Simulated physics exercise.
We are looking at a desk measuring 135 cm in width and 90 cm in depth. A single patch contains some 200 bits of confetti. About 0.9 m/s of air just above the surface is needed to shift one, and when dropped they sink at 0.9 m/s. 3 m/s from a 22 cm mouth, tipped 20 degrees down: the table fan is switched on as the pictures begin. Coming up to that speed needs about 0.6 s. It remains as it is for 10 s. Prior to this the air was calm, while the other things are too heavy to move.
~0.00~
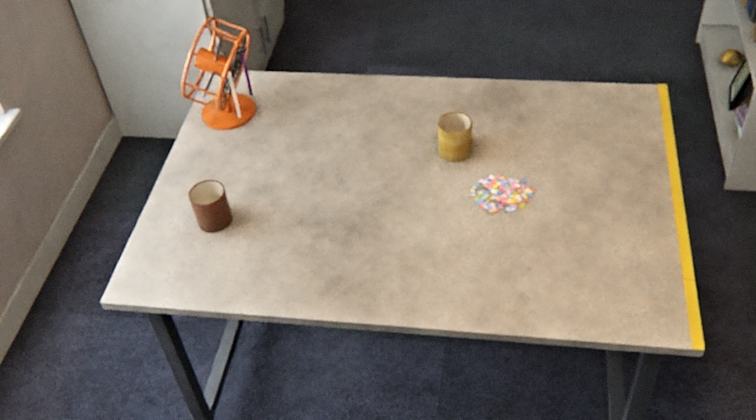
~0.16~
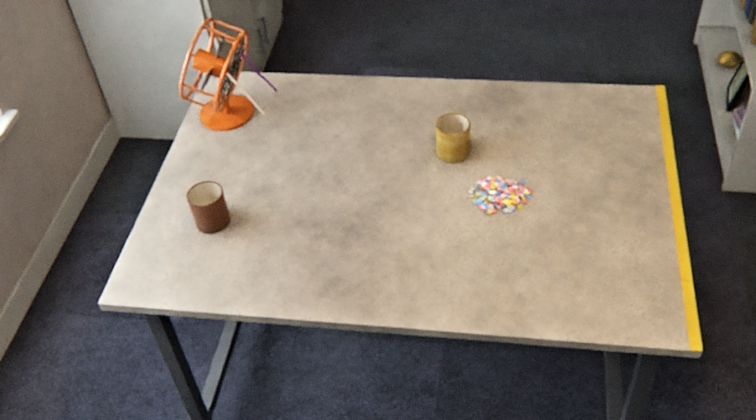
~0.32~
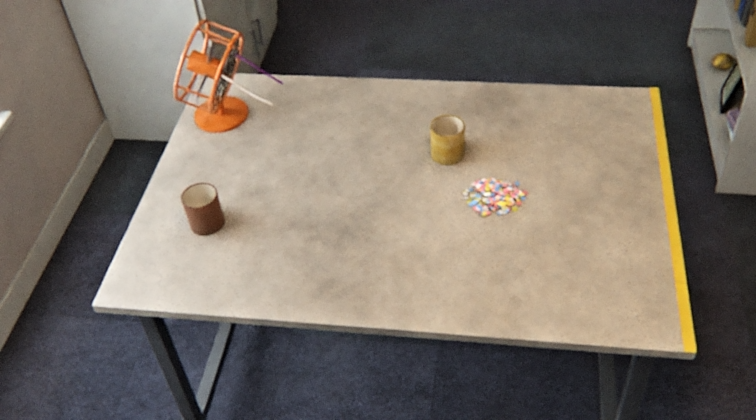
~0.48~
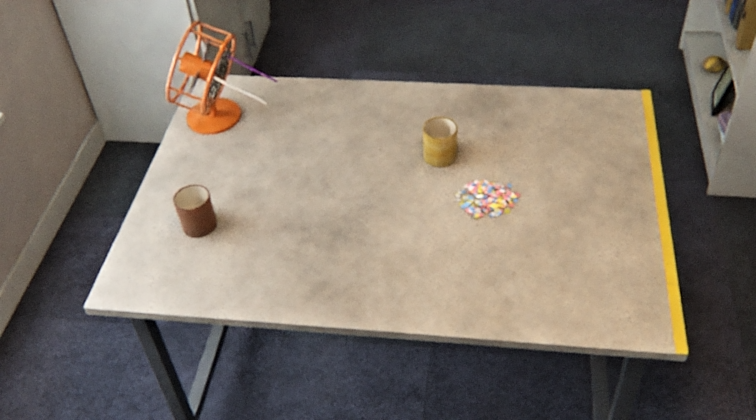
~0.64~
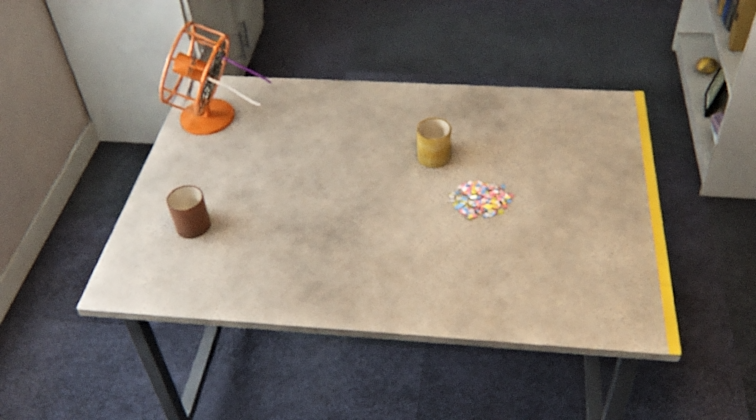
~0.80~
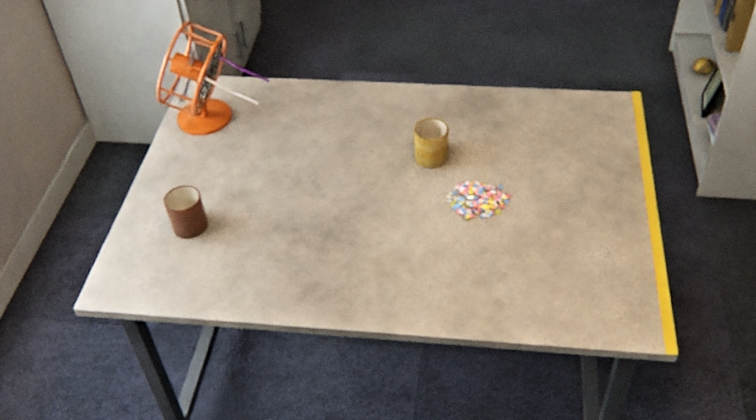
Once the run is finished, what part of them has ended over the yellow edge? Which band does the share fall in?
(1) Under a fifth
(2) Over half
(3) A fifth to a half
Answer: 2.
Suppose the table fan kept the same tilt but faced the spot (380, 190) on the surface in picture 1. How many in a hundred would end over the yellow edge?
That would come out around 80 in a hundred.
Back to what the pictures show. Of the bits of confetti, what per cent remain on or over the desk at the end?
About 1 % of them are still there at the end.
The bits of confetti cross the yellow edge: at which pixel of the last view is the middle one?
I'd point to somewhere near (668, 283).
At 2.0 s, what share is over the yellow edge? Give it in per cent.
I reckon close to 30 %.
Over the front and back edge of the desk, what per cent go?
About 10 % front, about 0 % back.
After 2.0 s the count stands so, 29 % are over the yellow edge; the middle of those still in play is near (489, 202).
After 3.2 s the count stands so, 72 % are over the yellow edge; the middle of those still in play is near (487, 201).
After 5.5 s the count stands so, 86 % are over the yellow edge.
After 10.0 s, at the end, 89 % are over the yellow edge.
